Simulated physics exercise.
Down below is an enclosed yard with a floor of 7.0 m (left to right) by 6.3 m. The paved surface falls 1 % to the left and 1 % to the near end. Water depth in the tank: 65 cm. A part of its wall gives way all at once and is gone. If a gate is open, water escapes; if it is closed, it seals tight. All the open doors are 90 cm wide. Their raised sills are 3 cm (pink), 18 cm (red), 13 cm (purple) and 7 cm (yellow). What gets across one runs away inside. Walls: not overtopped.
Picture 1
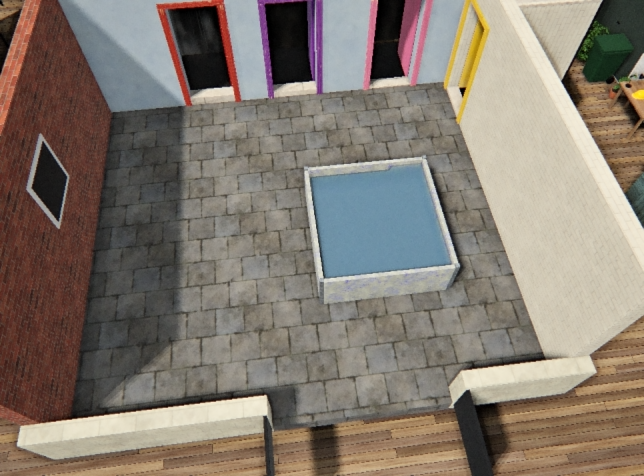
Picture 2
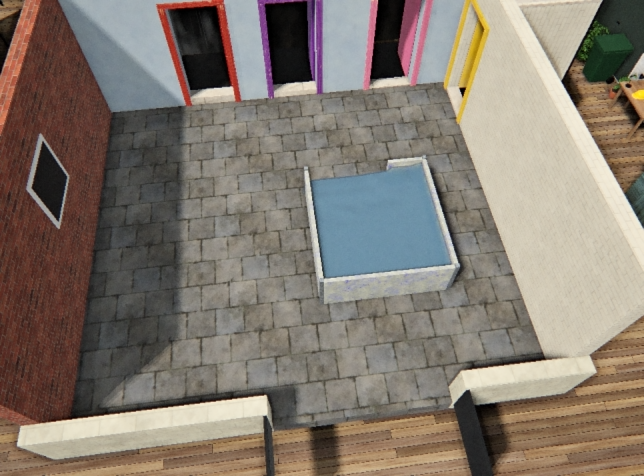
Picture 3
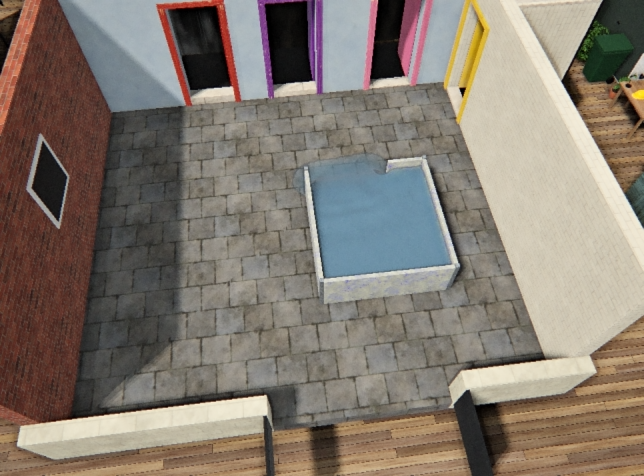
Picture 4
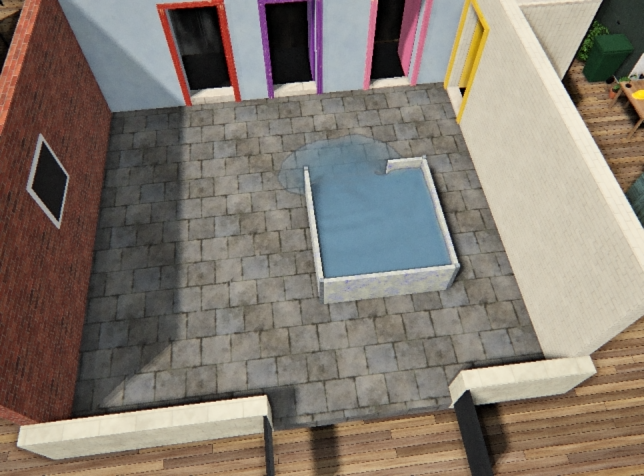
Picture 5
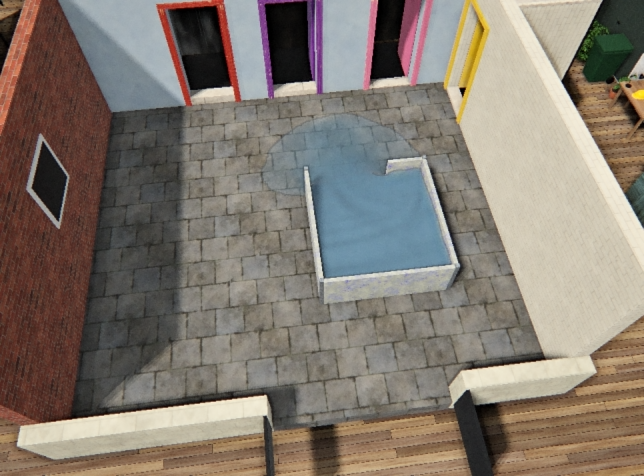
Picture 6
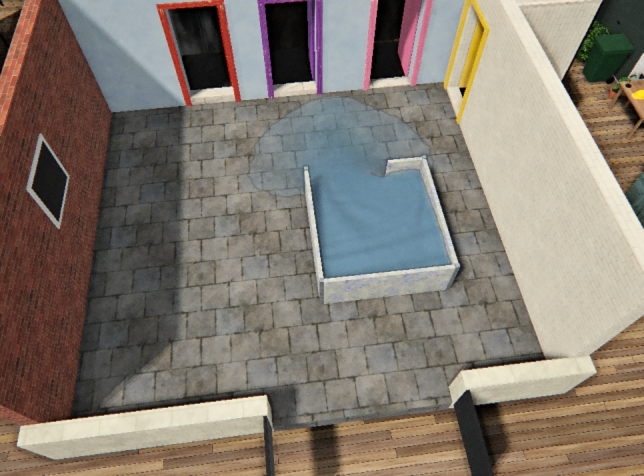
At first, a square tank of still blue water stands whole on the grey paved floor of a walled yard with colourful doorways. Then most of its far wall disappears, and water pours through the gap, spreading in a thin, widening fan across the paving towards the doorways.
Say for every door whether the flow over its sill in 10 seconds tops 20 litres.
Result: Pink door - tops it; red door - falls short; purple door - tops it; yellow door - tops it.
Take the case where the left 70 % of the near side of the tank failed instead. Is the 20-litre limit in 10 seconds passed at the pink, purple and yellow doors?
Then pink does not exceed it, purple does not exceed it, yellow does not exceed it.
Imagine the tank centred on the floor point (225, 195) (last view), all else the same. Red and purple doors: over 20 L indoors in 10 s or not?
Red: Too much; purple: Within limit.
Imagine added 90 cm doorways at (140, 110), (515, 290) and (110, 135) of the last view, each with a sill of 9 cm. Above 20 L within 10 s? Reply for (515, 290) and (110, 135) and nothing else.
The first door falls short and the second gets there.
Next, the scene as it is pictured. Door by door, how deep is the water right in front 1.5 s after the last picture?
Depths in cm: Pink 16, red 19, purple 31, yellow 8.
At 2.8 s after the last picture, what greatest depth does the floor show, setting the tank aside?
Max depth: About 29 centimetres.
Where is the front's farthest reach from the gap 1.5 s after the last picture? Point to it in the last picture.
That's around (130, 112) in the last picture.
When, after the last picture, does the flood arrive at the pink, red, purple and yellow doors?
So pink at 0.3 s, red at 0.8 s, purple at 0.1 s, and yellow at 0.9 s.
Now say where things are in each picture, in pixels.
In the first picture, the tank at (376, 217) is whole and still, 65 cm deep.
In the second picture, water pours out on the tank's far side and has run 0.8 m, to a hidden place; typically 9 cm deep outside, 65 cm at the tank's back.
In the third picture, water pours out on the tank's far side and has run 1.0 m, to (376, 157); typically 11 cm deep outside, 65 cm at the tank's back.
In the fourth picture, water pours out on the tank's far side and has run 1.4 m, to (359, 138); typically 9 cm deep outside, 65 cm at the tank's back.
In the fifth picture, the front is at (351, 116), 1.9 m from the gap on the tank's far side; 4.0 m2 of floor is under water; 64 cm left at the back of the tank.
In the sixth picture, the front is at (341, 98), 2.4 m from the gap on the tank's far side; 5.6 m2 of floor is under water; 59 cm left at the back of the tank.
Then, 0.7 s after the last picture water covers 25 % of the floor and is deepest (34 cm) near (328, 190); pink door 12 cm at the sill, 8 L in, red door not reached, purple door 30 cm at the sill, 33 L in, yellow door not reached.
Then, 1.5 s after the last picture water covers 30 % of the floor and is deepest (32 cm) near (278, 98); pink door 16 cm at the sill, 58 L in, red door 19 cm at the sill, 0 L in, purple door 31 cm at the sill, 112 L in, yellow door 8 cm at the sill, 0 L in.
Then, 2.8 s after the last picture water covers 40 % of the floor and is deepest (29 cm) near (121, 113); pink door 11 cm at the sill, 132 L in, red door 12 cm at the sill, 1 L in, purple door 20 cm at the sill, 192 L in, yellow door 15 cm at the sill, 38 L in.
Then, 5.3 s after the last picture water covers 70 % of the floor and is deepest (16 cm) near (119, 132); pink door 9 cm at the sill, 189 L in, red door 7 cm at the sill, 1 L in, purple door 11 cm at the sill, 206 L in, yellow door 11 cm at the sill, 91 L in.
Then, 9.3 s after the last picture water covers 90 % of the floor and is deepest (15 cm) near (69, 435); pink door 5 cm at the sill, 221 L in, red door 4 cm at the sill, 1 L in, purple door 5 cm at the sill, 206 L in, yellow door 4 cm at the sill, 99 L in.
